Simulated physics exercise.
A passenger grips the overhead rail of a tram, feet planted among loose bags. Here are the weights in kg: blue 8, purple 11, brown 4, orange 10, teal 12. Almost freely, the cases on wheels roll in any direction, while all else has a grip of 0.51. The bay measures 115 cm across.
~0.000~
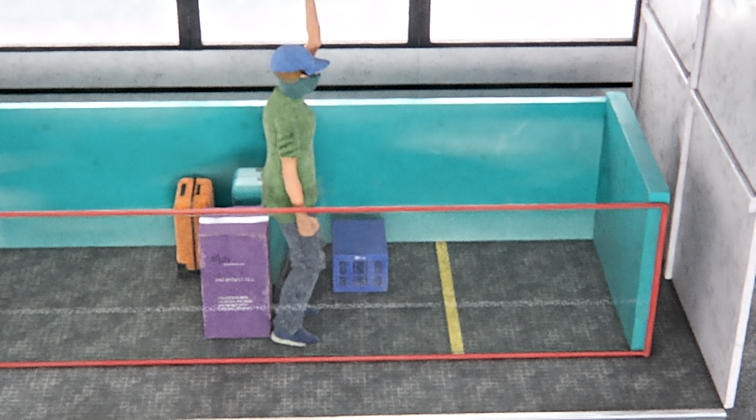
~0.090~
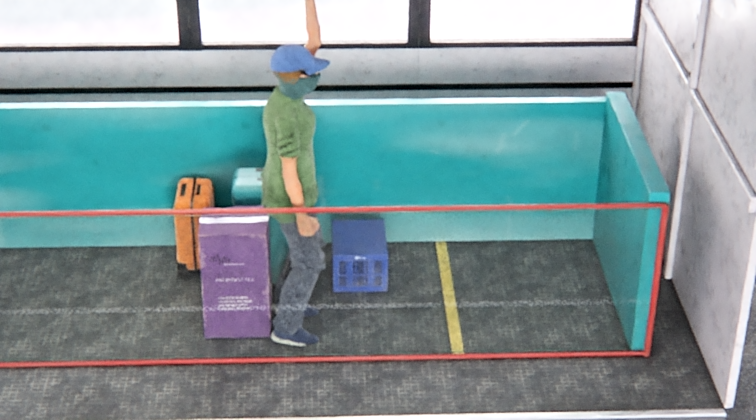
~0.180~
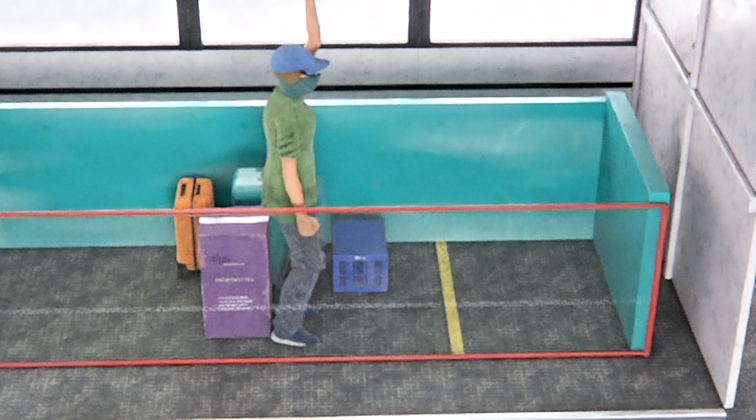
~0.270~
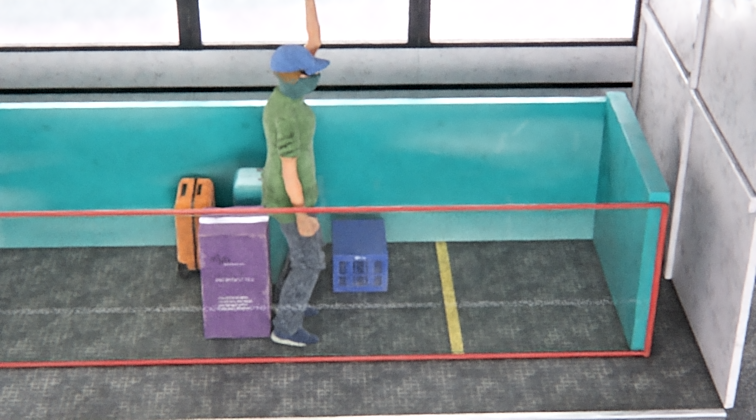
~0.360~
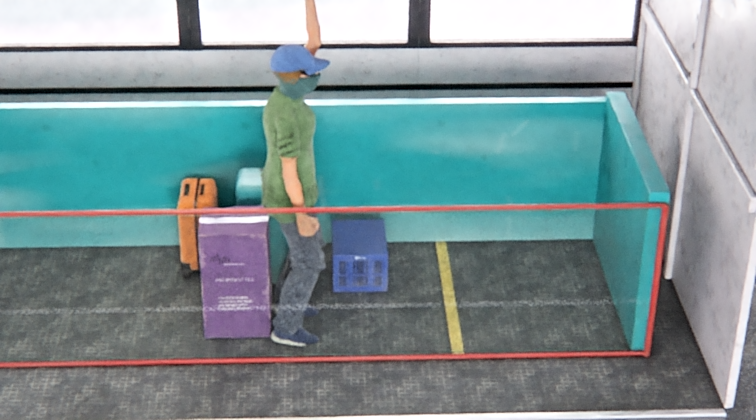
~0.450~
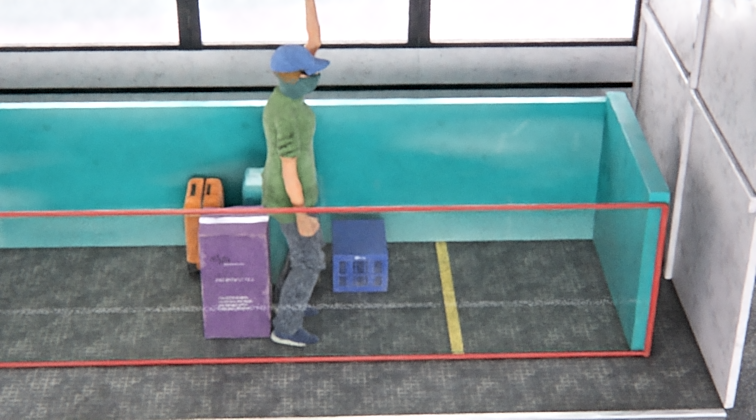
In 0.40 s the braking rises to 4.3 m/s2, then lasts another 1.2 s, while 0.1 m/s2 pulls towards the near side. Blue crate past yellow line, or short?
Probably it surpasses the line.
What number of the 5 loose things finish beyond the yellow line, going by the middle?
By my count, 4 of them.
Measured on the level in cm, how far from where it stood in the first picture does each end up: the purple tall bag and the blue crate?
Lab note: Purple tall bag close to 0, blue crate close to 110.
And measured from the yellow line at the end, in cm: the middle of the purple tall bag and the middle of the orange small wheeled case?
So the purple tall bag stops 110 centimetres short while the orange small wheeled case finishes 50 centimetres past.
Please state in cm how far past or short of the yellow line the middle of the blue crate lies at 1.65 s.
About 65 cm past it.
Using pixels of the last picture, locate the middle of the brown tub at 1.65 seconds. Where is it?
It would sit at about pixel (513, 236) then.
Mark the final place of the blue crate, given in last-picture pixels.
In the last picture it sits at about pixel (561, 249).
After 0.75 s the blue crate is 35 cm short of the yellow line, tilted 0°, near (384, 254) in the last picture's view.
After 1.15 s the blue crate is 21 cm past the yellow line, tilted 0°, near (483, 251) in the last picture's view; the purple tall bag 115 cm short of the yellow line, tilted 0°.
After 1.65 s the blue crate is 66 cm past the yellow line, tilted 0°, near (561, 249) in the last picture's view.
At rest, 2.3 s, blue crate crosses the yellow line; purple tall bag stops short of the yellow line; brown tub crosses the yellow line; orange small wheeled case crosses the yellow line; teal big wheeled case crosses the yellow line.
